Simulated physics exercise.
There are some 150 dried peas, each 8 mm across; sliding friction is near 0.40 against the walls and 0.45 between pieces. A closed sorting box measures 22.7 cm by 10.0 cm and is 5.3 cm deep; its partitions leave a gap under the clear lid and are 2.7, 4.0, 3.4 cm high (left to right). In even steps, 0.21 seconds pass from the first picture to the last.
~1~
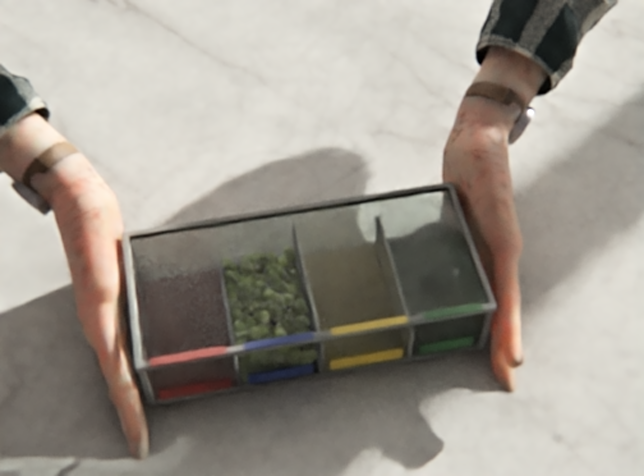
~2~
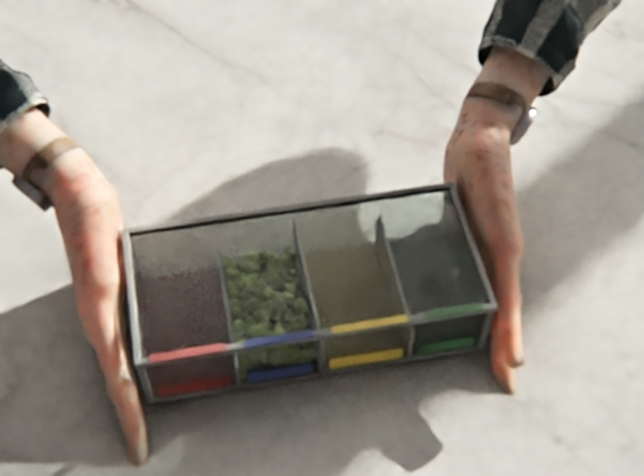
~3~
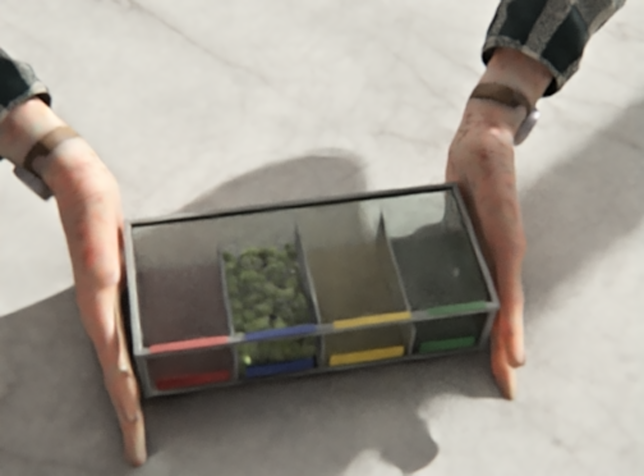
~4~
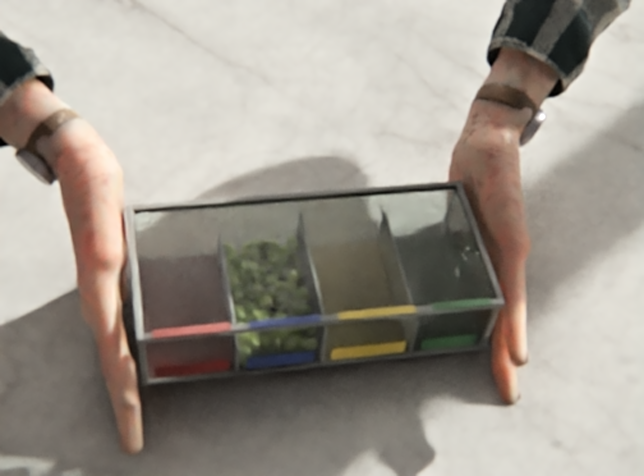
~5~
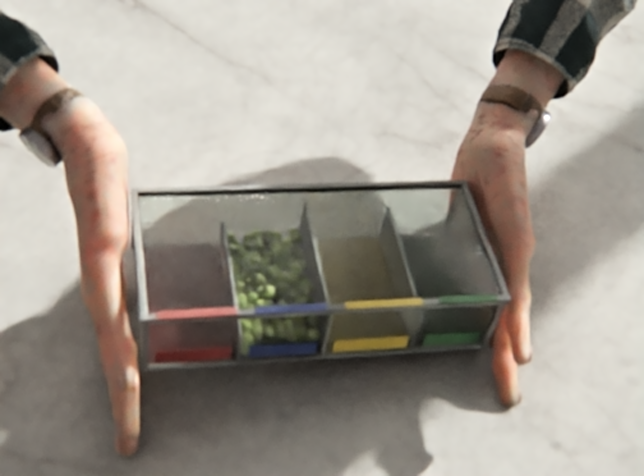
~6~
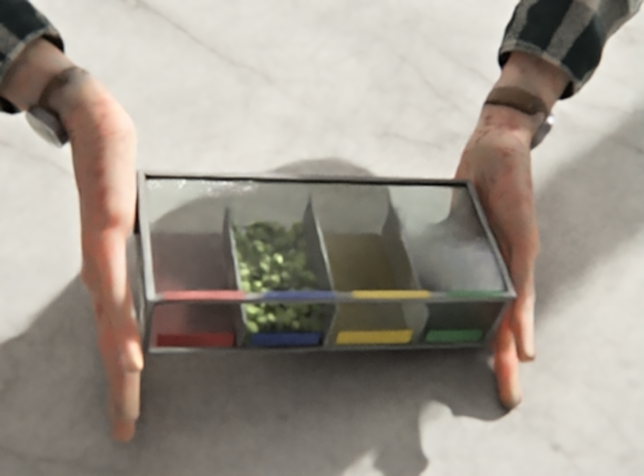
At the start, two hands hold a clear-lidded, four-compartment box at a slant, its left end nearer the viewer, with small green pieces in the blue-marked section. The hands gradually turn and tilt it until its front edge looks nearly level, while the green pieces stay in that section.
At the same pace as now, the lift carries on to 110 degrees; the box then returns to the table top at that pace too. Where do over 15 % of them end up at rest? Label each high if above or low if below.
Red: Low; blue: High; green: High; yellow: Low.
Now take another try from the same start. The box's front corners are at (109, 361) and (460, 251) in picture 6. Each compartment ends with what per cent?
The compartments end with red 100 per cent, blue 0 per cent, green 0 per cent and yellow 0 per cent.
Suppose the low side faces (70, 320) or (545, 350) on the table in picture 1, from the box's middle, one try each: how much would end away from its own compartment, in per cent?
100 and 30 %.
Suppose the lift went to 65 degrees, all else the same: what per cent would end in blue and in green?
Then blue would hold 95 percent and green 0 percent.
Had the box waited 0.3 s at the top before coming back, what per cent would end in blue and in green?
You'd end up with blue at 70 per cent and green at 20 per cent.
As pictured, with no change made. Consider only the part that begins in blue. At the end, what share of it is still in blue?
About 70 per cent.
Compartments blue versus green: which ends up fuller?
Blue comes out ahead.
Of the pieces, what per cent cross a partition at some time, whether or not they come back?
Estimate: Some 25 per cent.
Then, 1.12 s after the last picture, tilt 110 degrees; blue 80 %, green 10 %, yellow 10 %.
Then, 1.86 s after the last picture, tilt 50 degrees; blue 80 %, green 20 %.
Then, 2.63 s after the last picture, tilt 0 degrees; blue 75 %, green 20 %, yellow 5 %.
In the end, red 0 %, blue 75 %, green 20 %, yellow 5 %.
